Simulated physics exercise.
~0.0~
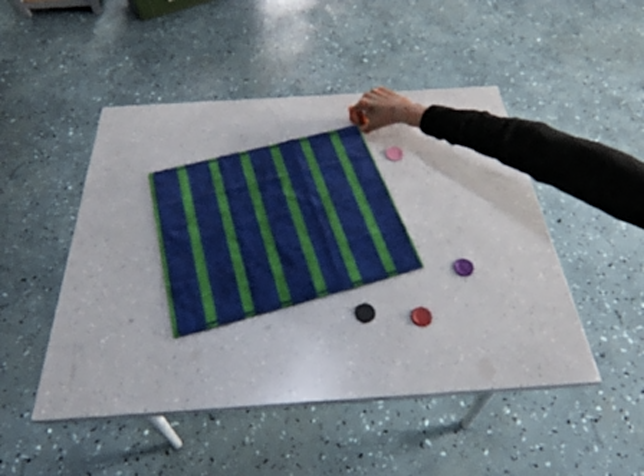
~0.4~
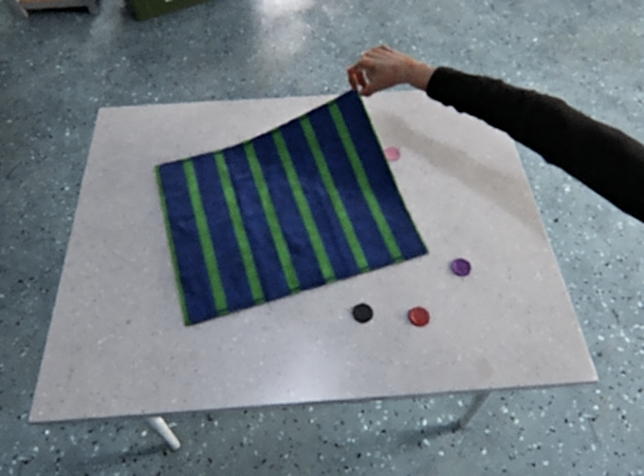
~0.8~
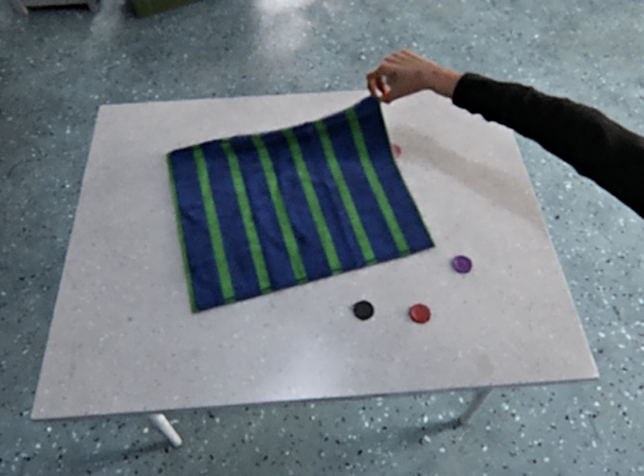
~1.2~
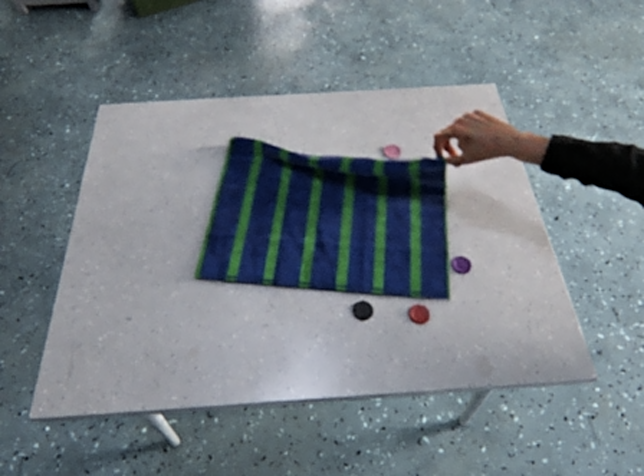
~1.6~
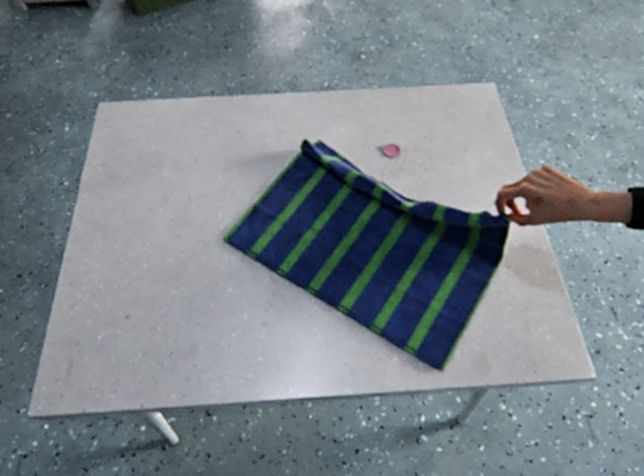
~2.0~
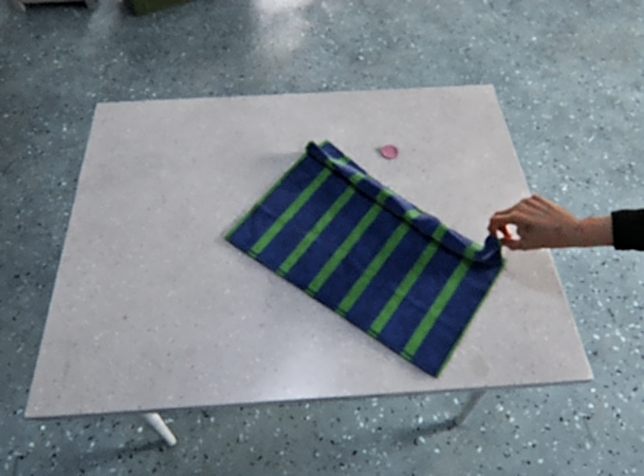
Striped tea towel lifted at one corner by a hand, swinging rightward and settling over black, red and purple discs, pink one uncovered.
